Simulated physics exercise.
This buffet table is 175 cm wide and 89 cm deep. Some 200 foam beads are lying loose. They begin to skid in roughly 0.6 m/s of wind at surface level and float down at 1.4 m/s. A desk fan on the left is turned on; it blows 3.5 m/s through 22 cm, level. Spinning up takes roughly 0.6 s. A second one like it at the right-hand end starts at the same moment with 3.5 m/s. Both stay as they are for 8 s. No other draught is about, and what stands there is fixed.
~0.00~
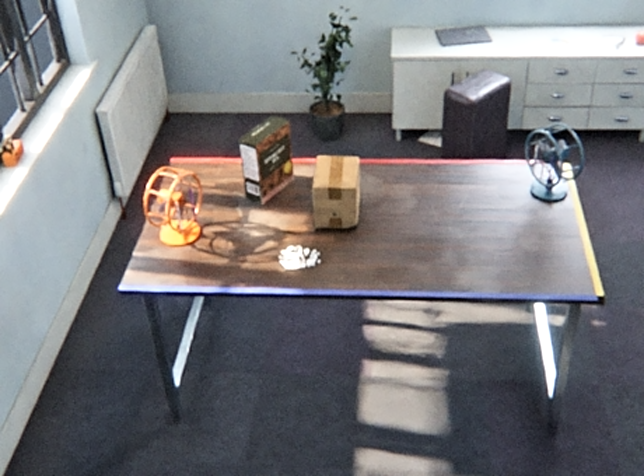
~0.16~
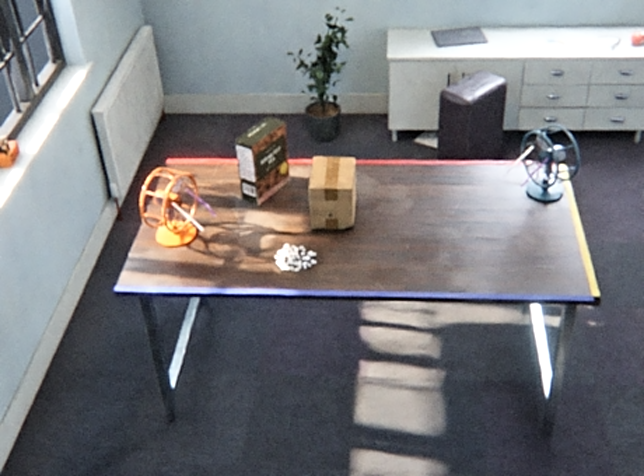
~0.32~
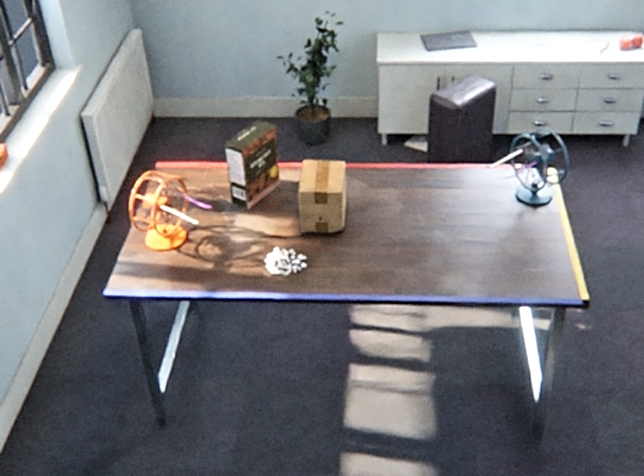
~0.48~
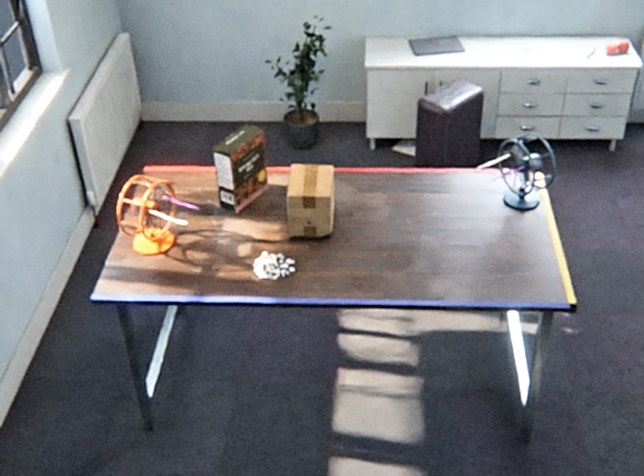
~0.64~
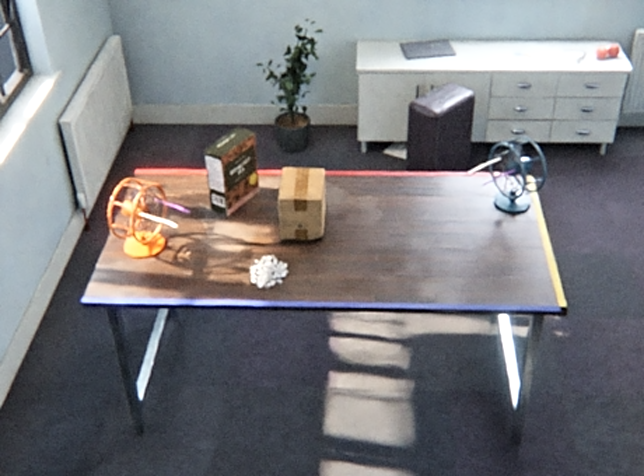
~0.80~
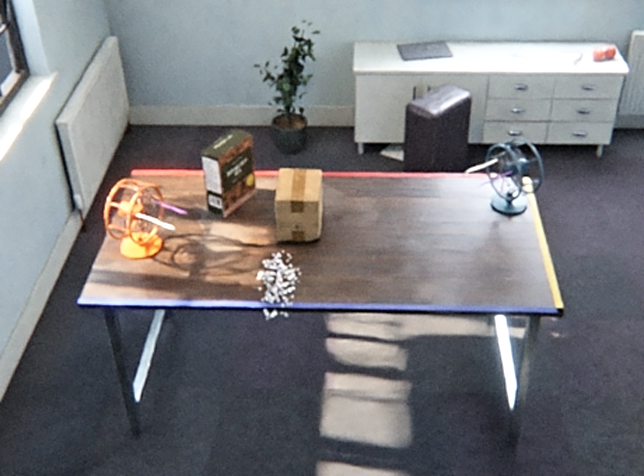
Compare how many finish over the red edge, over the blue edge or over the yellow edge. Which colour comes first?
It is blue that takes the most.
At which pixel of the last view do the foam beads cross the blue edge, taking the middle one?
Around (292, 308).
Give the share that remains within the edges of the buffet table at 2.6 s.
Near 4 %.
After 1.6 s, 6 % are still on the top, 0 % are over the yellow edge, 0 % over the red edge and 94 % over the blue edge.
After 2.6 s, 4 % are still on the top, 0 % are over the yellow edge, 0 % over the red edge and 96 % over the blue edge.
After 4.4 s, 4 % are still on the top, 0 % are over the yellow edge, 1 % over the red edge and 96 % over the blue edge.
After 8.0 s, at the end, 0 % are over the yellow edge, 2 % over the red edge and 96 % over the blue edge.
